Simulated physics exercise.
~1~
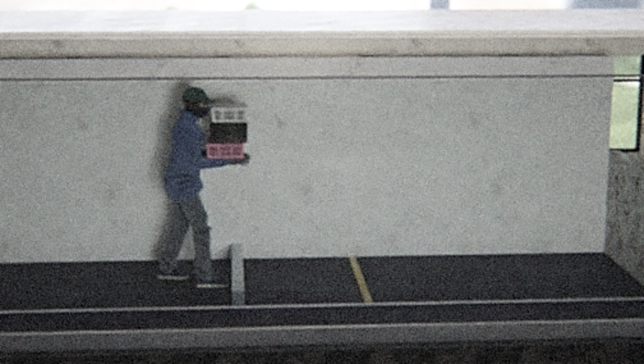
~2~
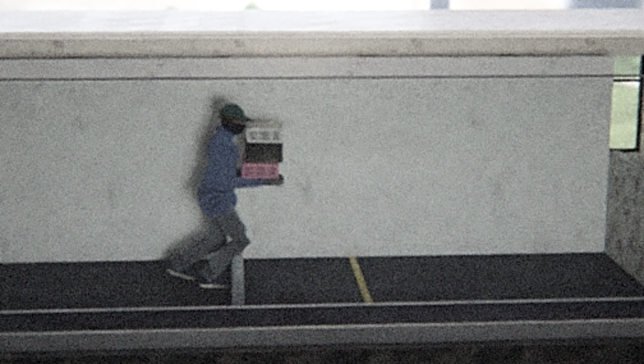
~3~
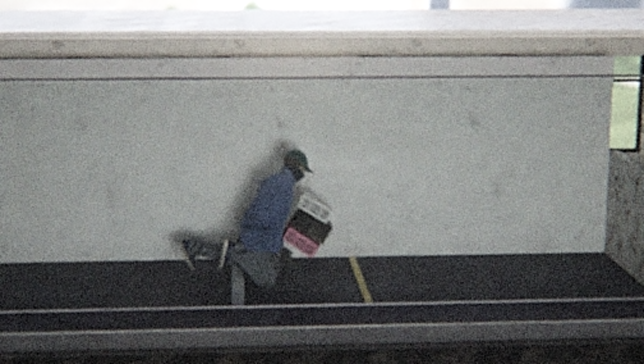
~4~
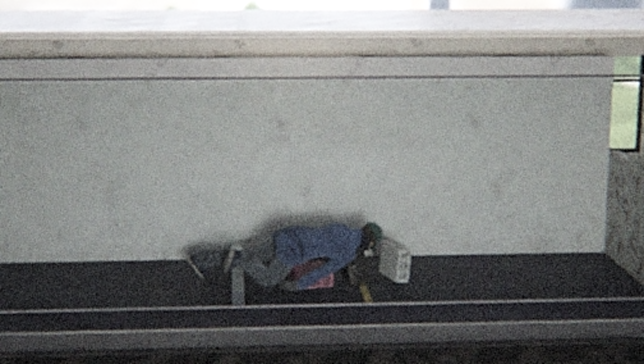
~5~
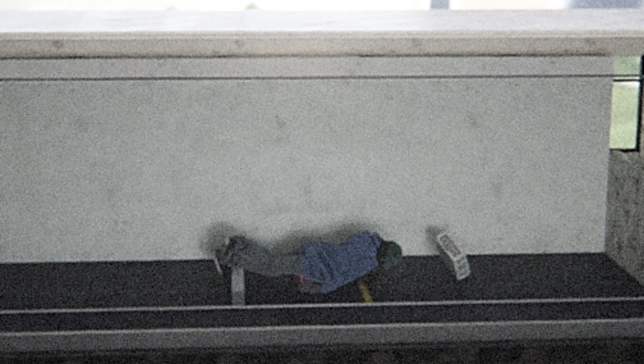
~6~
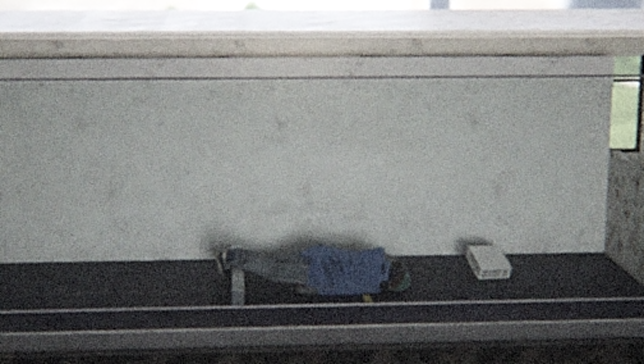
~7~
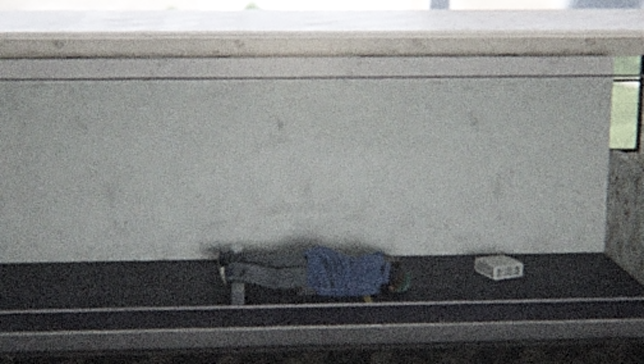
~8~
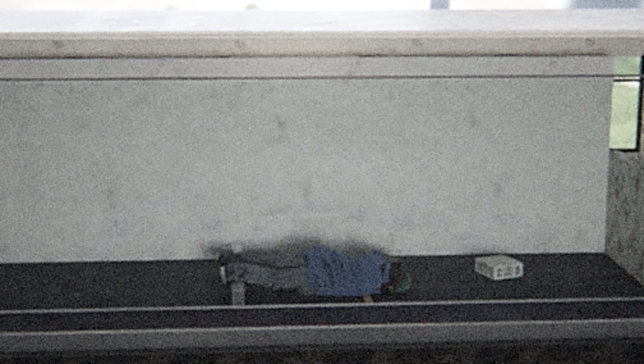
To begin with, a figure in a green cap, blue top and grey trousers stands on a dark floor before a pale wall, holding a white crate, a black toolbox and a pink crate stacked in both arms. The figure slides right to a low post, knees bending, then pitches forward over it as the stack tilts. The body drops flat, face down, covering the pink crate short of the yellow line, while the white crate tumbles ahead. At the end the figure lies still, head past the line, with the white crate resting farther right.
